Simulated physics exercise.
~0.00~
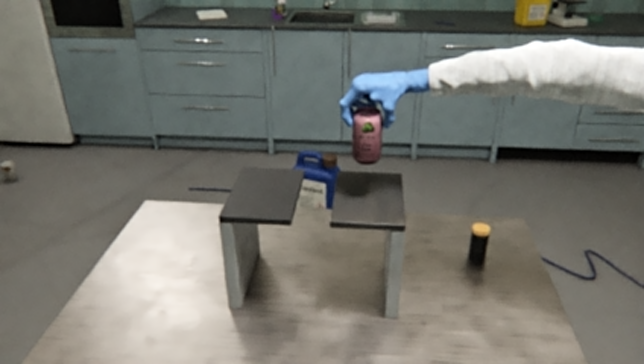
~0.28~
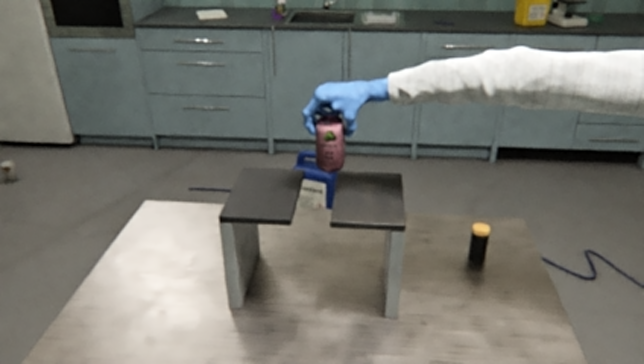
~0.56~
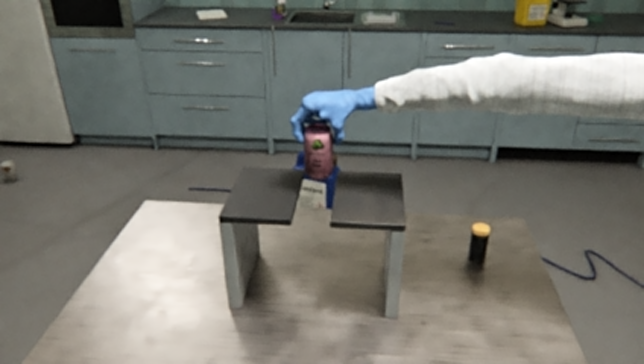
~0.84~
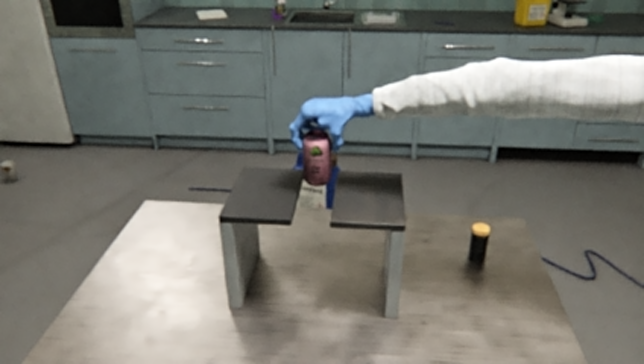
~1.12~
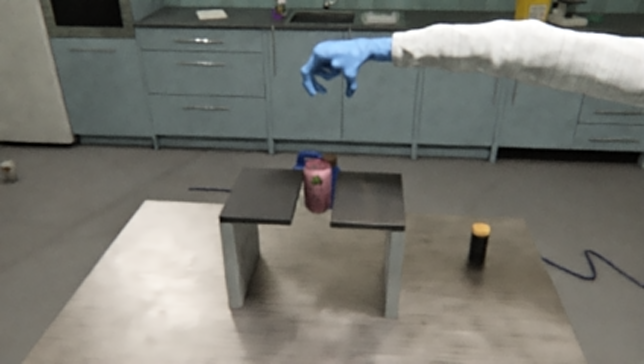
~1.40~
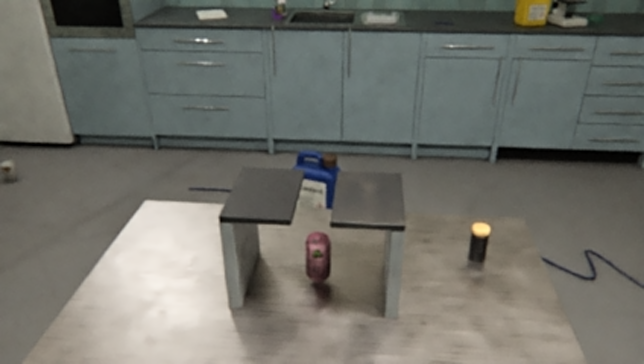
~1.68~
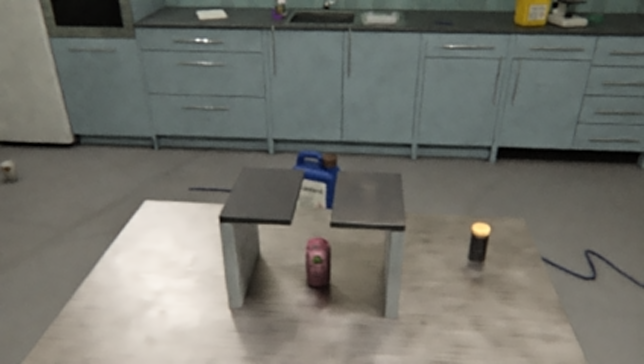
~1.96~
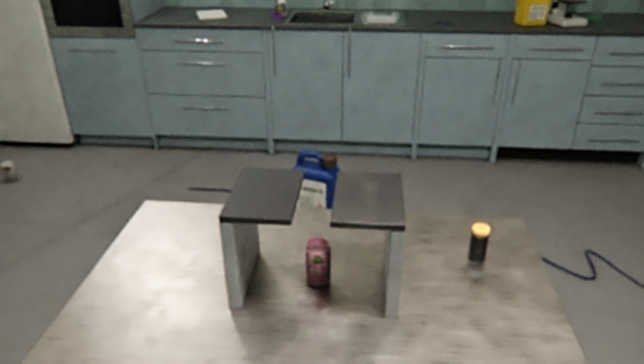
In a kitchen, a gloved hand drops a pink can through a gap between supports, upright.
